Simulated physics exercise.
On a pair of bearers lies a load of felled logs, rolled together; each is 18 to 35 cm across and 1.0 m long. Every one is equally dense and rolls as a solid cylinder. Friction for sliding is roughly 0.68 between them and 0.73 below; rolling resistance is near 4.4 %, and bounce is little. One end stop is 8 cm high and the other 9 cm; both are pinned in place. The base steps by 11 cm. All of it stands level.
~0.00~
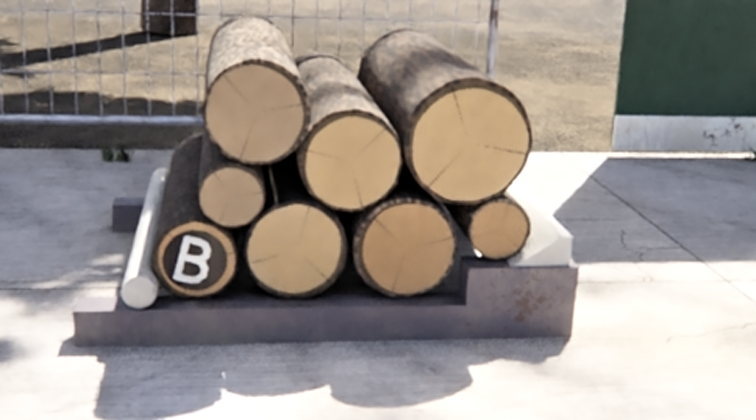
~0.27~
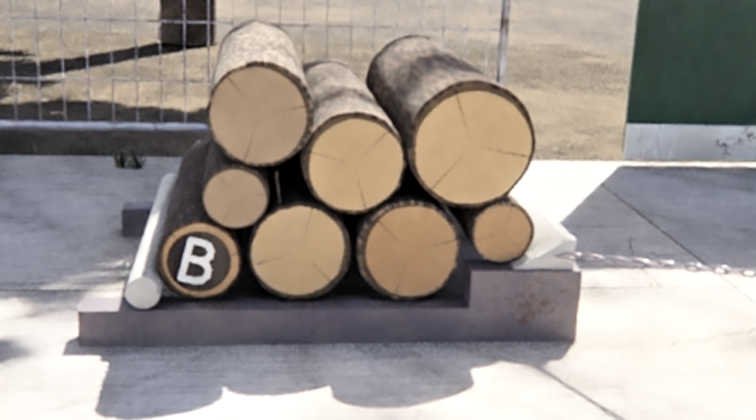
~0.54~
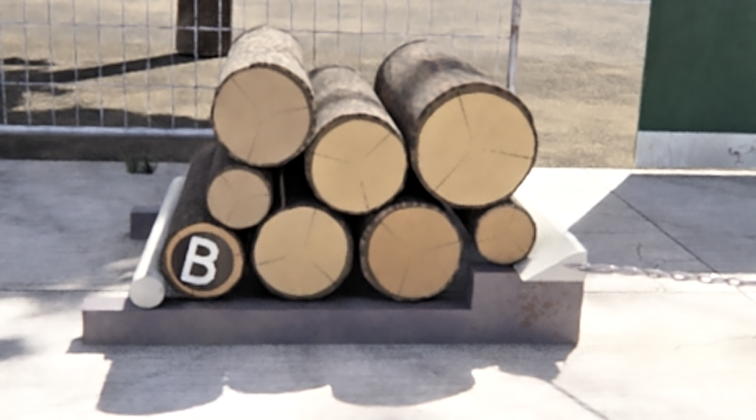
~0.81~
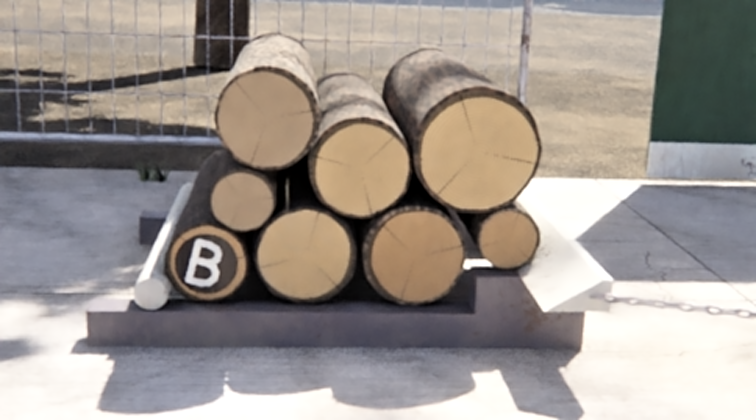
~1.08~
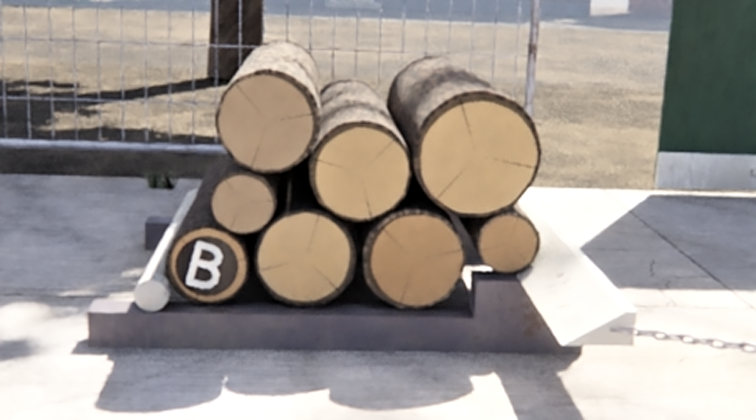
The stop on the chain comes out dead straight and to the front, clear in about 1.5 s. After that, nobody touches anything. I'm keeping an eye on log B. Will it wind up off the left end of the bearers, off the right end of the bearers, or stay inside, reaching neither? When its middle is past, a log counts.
It winds up reaching neither.
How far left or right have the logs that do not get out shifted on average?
They end up about 0 cm further right on average.
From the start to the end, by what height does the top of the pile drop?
Roughly 0 cm lower.
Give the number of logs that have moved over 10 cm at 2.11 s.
The tally stands at 0 by that time.
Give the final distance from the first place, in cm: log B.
Log B: 0.
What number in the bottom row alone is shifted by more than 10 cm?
I count 0 in total.
After 1.97 s, 0 now displaced over 10 cm; not one off the ends of the bearers; B in place.
After 2.11 s, 0 now displaced over 10 cm; not one off the ends of the bearers; B in place.
In the end, by 2.4 s, 0 moved over 10 cm; not one off the ends of the bearers; B in place; top of the pile 75 cm high, from 75 cm.
